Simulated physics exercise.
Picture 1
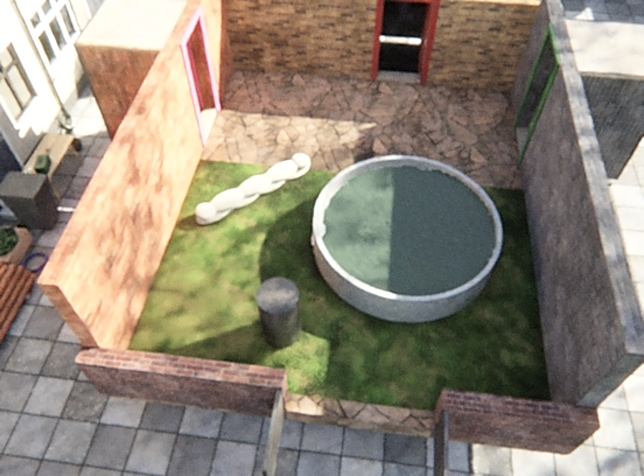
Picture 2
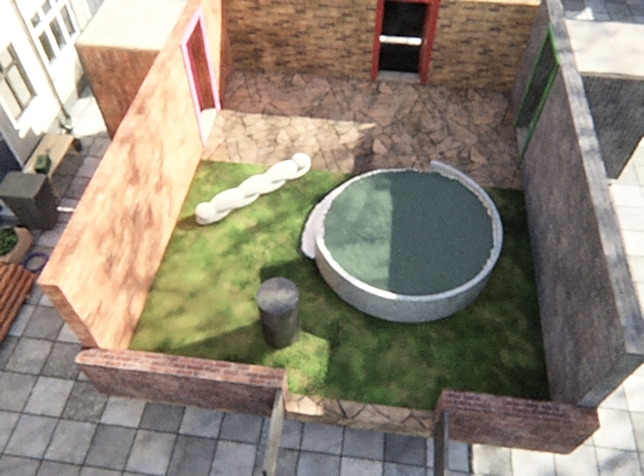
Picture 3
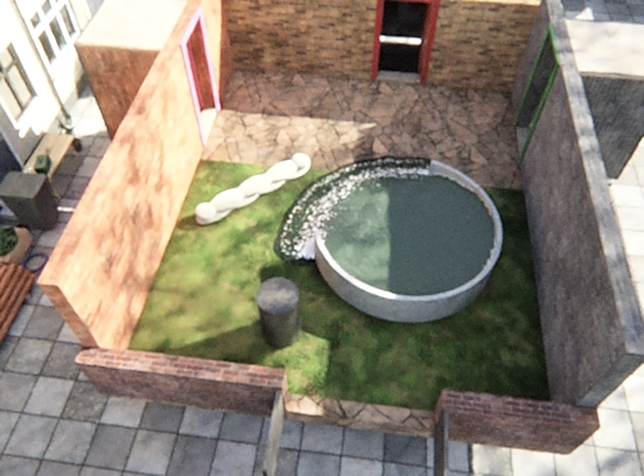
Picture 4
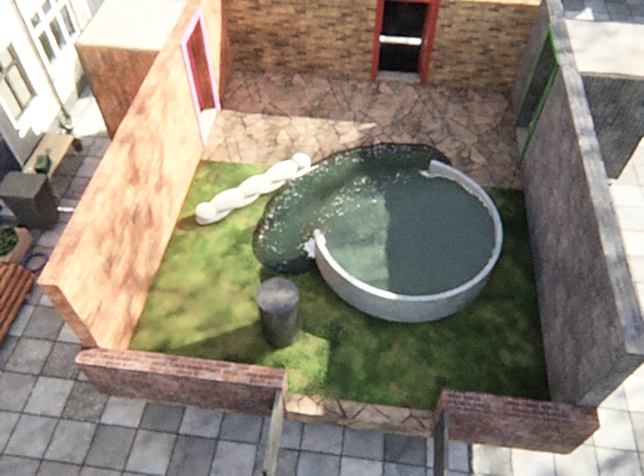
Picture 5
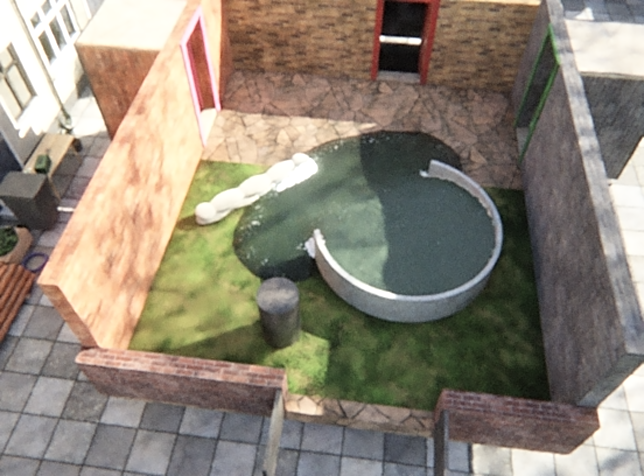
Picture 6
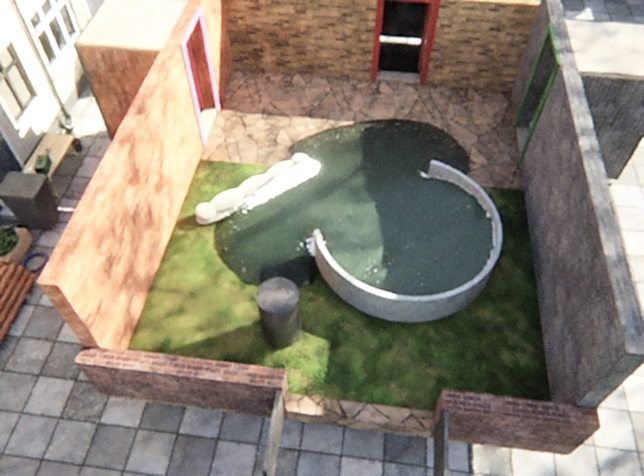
Dark green water pouring through a gap in a round pool's far side, spreading over grass and paving around a white twisted sculpture.
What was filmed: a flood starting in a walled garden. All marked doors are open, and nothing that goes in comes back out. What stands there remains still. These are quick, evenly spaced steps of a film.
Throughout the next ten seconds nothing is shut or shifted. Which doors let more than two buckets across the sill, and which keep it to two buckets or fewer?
The red door lets more than two across. The pink door keeps it to two or fewer. The green door lets more than two across.
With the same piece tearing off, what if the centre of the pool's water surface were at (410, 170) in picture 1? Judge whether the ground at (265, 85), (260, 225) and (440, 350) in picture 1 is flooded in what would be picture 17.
I'd call them watered, watered and still dry, in the order asked.
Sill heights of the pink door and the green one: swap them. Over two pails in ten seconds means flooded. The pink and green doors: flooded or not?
Logged: Pink door crosses the threshold; green door stays inside the limit.
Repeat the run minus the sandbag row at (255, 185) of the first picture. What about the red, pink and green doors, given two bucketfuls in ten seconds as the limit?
One by one: Red door takes more, pink door takes more, green door goes over.
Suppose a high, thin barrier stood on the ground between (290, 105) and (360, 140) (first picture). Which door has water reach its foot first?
I'd say the red door is first.
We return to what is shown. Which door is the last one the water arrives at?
From what the pictures show, it's the pink-painted one.
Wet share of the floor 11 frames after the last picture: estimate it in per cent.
About 55 per cent.
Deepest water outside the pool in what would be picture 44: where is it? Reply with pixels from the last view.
Look close to (204, 174).
A moment on, water covers 40 % of the floor; the red door wet at the sill, nothing in, the pink door not reached, the green door not reached.
Next, water covers 55 % of the floor; the red door over two buckets in, the pink door not reached, the green door wet at the sill, nothing in.
Then, water covers 65 % of the floor; the red door far over two buckets in, the pink door wet at the sill, nothing in, the green door wet at the sill, nothing in.
Later, water covers 85 % of the floor; the red door far over two buckets in, the pink door wet at the sill, nothing in, the green door under two buckets in.
In the end, water covers 95 % of the floor; the red door far over two buckets in, the pink door wet at the sill, nothing in, the green door over two buckets in.
